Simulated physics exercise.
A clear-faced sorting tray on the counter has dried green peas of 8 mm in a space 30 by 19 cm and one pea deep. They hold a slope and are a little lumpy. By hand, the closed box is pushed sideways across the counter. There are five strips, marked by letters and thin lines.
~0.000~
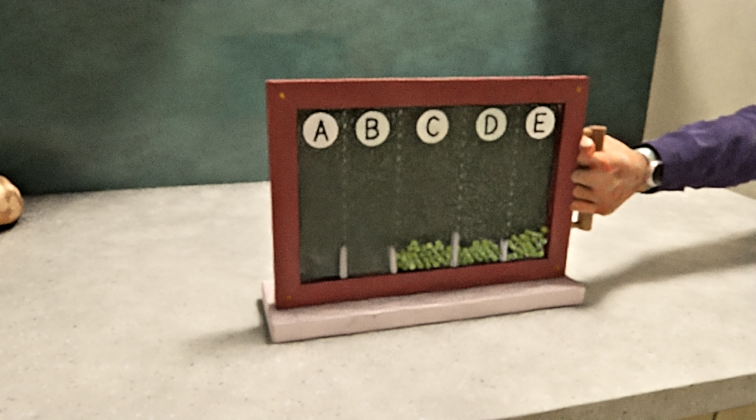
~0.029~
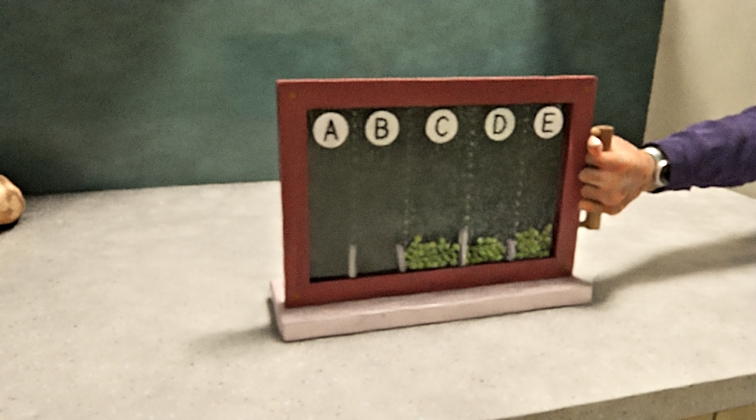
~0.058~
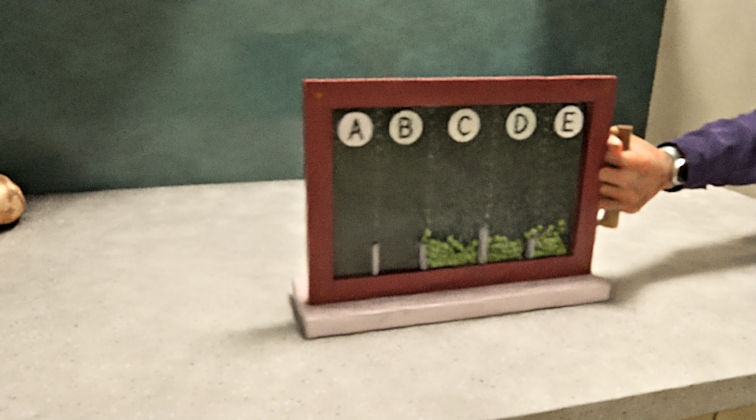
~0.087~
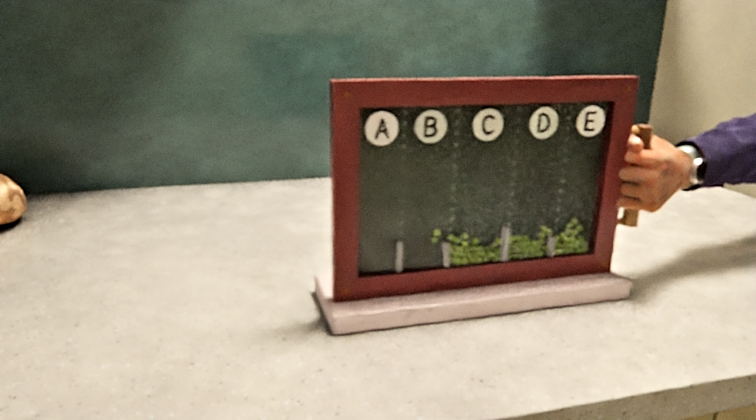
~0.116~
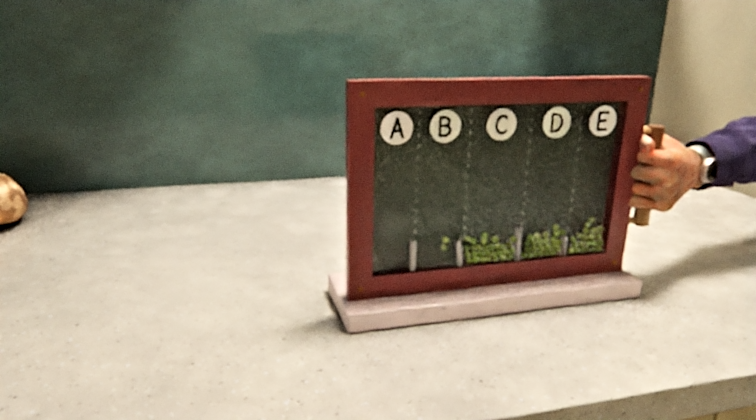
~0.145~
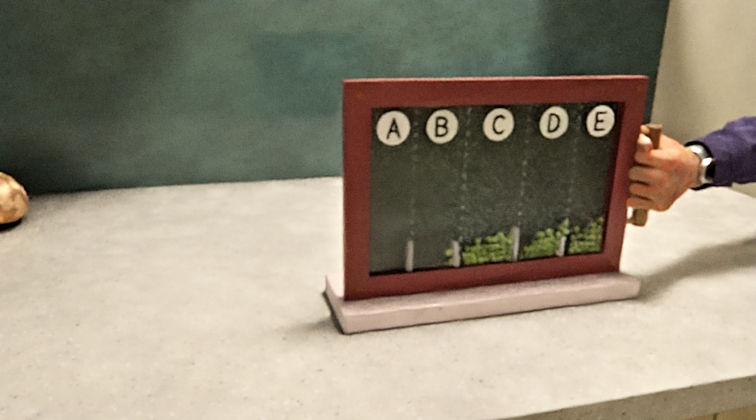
On a counter, a hand slides a red-framed tray right and green peas shift inside.
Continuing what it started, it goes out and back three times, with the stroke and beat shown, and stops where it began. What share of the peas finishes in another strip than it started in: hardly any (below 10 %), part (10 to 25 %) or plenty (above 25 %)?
A moderate share.
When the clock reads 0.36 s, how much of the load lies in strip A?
5 per cent.
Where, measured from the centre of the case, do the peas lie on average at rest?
About 3 cm right and 8 cm below.
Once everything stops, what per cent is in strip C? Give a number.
Near 30 in a hundred, I'd say.
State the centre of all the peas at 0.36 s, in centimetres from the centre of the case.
4 cm right, 7 cm below.
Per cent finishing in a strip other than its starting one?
Close to 20 in a hundred.
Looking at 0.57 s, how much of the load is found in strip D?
About 30 % of the load.
After 0.36 s, it is 8 cm to the right; A 5 %, B 5 %, C 35 %, D 35 %, E 20 %; 20 % have changed strip.
After 0.57 s, it is 5 cm to the right; A 5 %, B 10 %, C 30 %, D 30 %, E 25 %; 25 % have changed strip.
After 0.75 s, it is at its start; A 5 %, B 10 %, C 30 %, D 25 %, E 30 %; 20 % have changed strip.
All still by 1.3 s, it is at its start; A 5 %, B 10 %, C 30 %, D 30 %, E 30 %; 20 % have changed strip.
